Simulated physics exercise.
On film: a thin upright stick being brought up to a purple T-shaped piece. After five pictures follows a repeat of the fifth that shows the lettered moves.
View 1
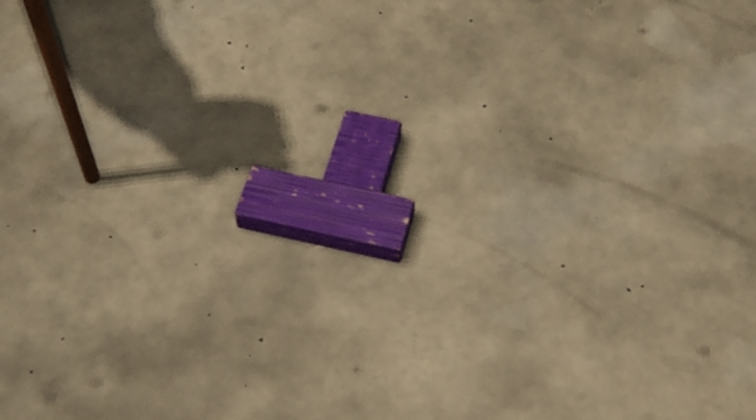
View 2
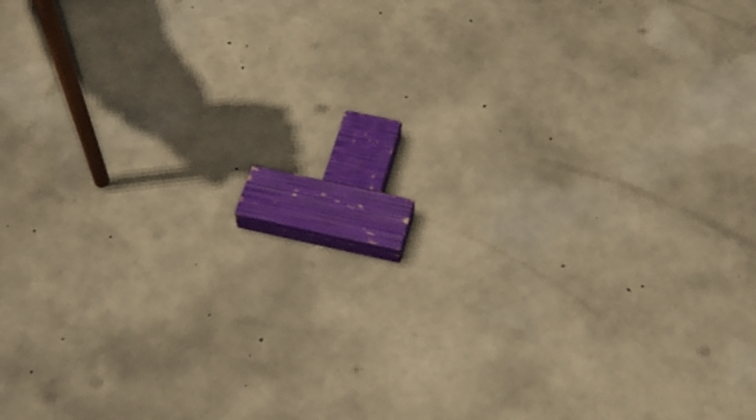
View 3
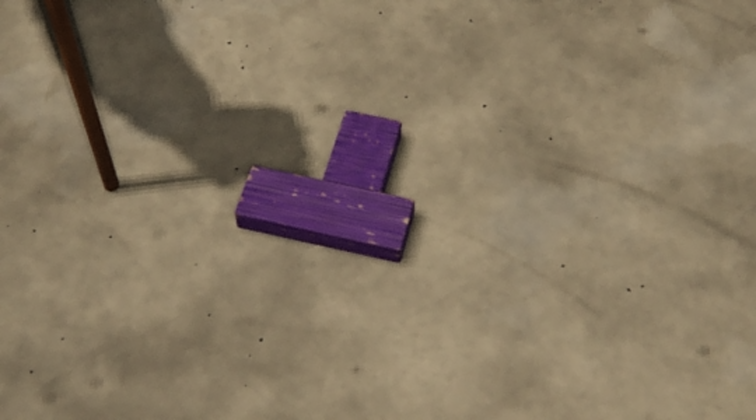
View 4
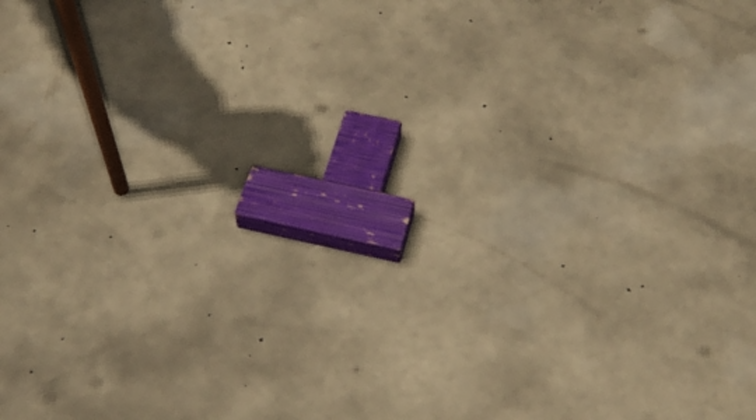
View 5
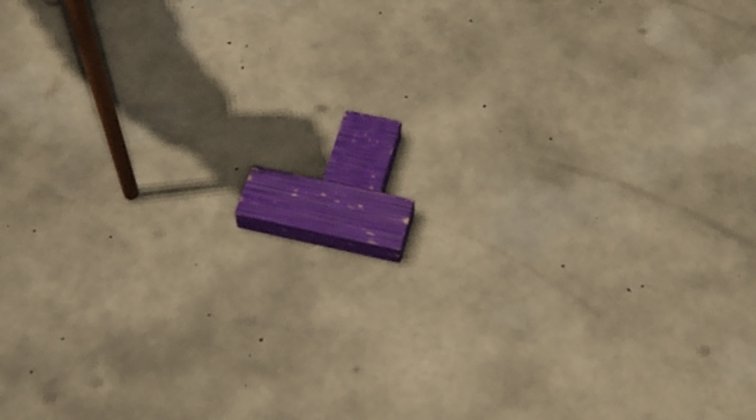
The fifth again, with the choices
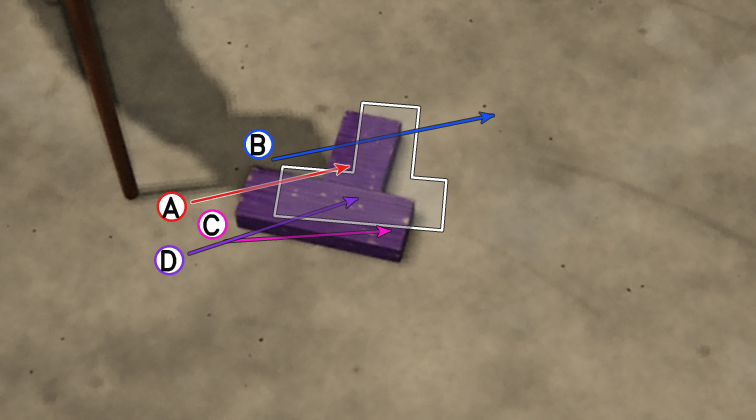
A thin brown upright stick moved slowly a short way right and slightly down across the gray floor, its shadow shifting along with it, while the purple T-shaped piece stayed still.
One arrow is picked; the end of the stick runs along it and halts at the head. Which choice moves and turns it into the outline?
Take C.
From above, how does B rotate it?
Clockwise.
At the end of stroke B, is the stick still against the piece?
No.
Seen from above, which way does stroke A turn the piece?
On that stroke, clockwise.
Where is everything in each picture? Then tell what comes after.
The first picture shows purple T-shaped piece (324, 206).
The second picture shows purple T-shaped piece (324, 206).
The third picture shows purple T-shaped piece (324, 206).
The fourth picture shows purple T-shaped piece (324, 206).
The fifth picture shows purple T-shaped piece (324, 206).
On the marked copy, A from (192, 202) to (348, 167); B from (273, 159) to (493, 115); C from (225, 241) to (390, 231); D from (189, 254) to (357, 199).
Taking C. A third of the way, foot of the stick (284, 239), piece (329, 201).
Two thirds of the way, foot of the stick (345, 235), piece (350, 188).
When it is over, foot of the stick (390, 232), piece (359, 182); it fills the outline.
As for the rest, A leaves the piece out of the outline, at (411, 209); B leaves the piece out of the outline, at (343, 193); D leaves the piece out of the outline, at (392, 163).
